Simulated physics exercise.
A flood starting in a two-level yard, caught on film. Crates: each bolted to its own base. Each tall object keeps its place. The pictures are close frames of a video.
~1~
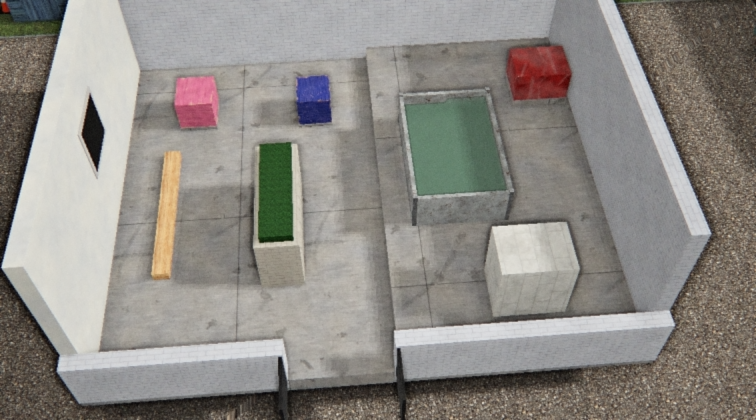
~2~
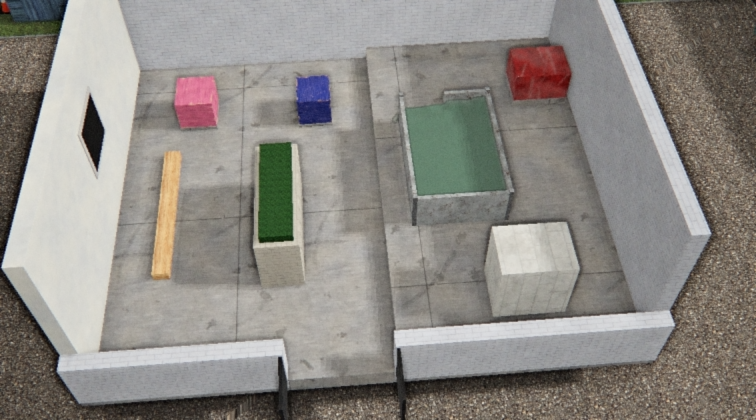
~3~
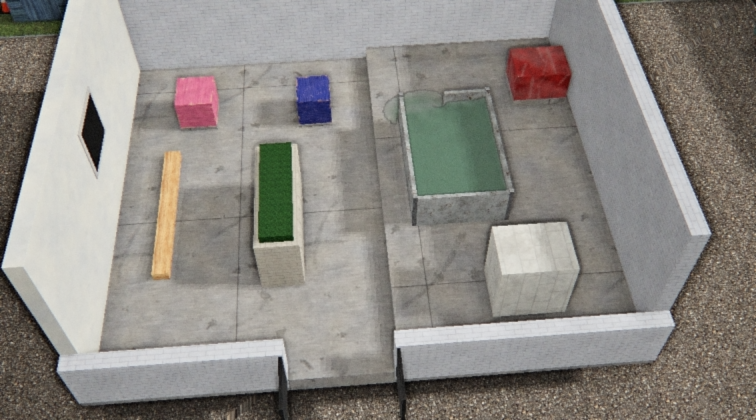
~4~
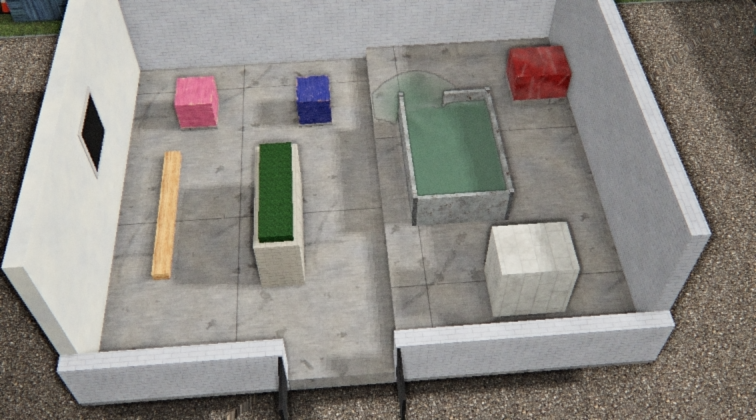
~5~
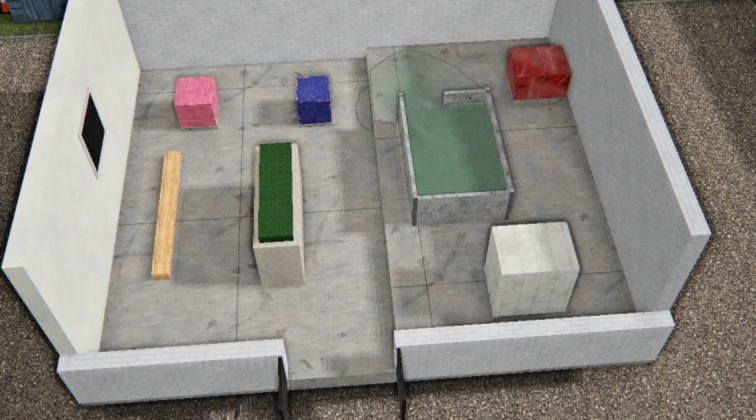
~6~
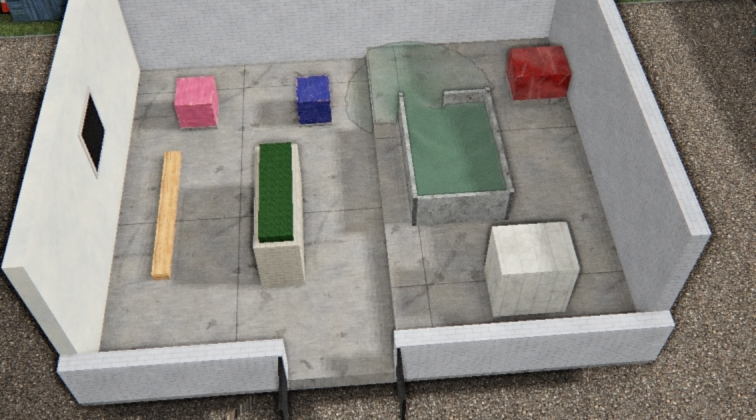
Greenish water poured out through a gap in the far side of the gray tank, then spread in a thin, widening sheet across the concrete floor toward the back wall, while the blocks around it stayed still.
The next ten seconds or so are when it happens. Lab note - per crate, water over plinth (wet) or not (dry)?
Red crate: Wet; pink crate: Wet; blue crate: Wet.
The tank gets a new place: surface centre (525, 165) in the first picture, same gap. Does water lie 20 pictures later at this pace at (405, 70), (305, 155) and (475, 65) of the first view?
First drenched; next unwetted; last drenched.
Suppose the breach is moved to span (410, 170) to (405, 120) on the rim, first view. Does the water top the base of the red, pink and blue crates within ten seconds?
As I see it, the red crate avoids the flood, the pink crate is overtopped and the blue crate is overtopped.
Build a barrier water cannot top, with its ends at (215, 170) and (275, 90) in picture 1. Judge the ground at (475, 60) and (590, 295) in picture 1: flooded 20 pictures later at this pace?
Reached, untouched.
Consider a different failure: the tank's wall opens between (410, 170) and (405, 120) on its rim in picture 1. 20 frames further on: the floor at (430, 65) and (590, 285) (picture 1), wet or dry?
Point one: Still bare; point two: Still bare.
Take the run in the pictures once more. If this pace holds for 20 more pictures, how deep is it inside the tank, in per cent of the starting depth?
Near 48 in a hundred.
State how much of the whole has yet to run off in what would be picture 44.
Around 100 percent.
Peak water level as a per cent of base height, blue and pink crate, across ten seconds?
Around 180 % and 180 %.
A moment on, water covers 15 % of the floor; the red crate water round its plinth, the pink crate not reached, the blue crate water round its plinth.
Next, water covers 20 % of the floor; the red crate water round its plinth, the pink crate not reached, the blue crate water round its plinth.
Then, water covers 30 % of the floor; the red crate water round its plinth, the pink crate water round its plinth, the blue crate water round its plinth.
Later, water covers 45 % of the floor; the red crate water round its plinth, the pink crate water round its plinth, the blue crate water round its plinth.
In the end, water covers 75 % of the floor; the red crate was topped, the pink crate was topped, the blue crate was topped.
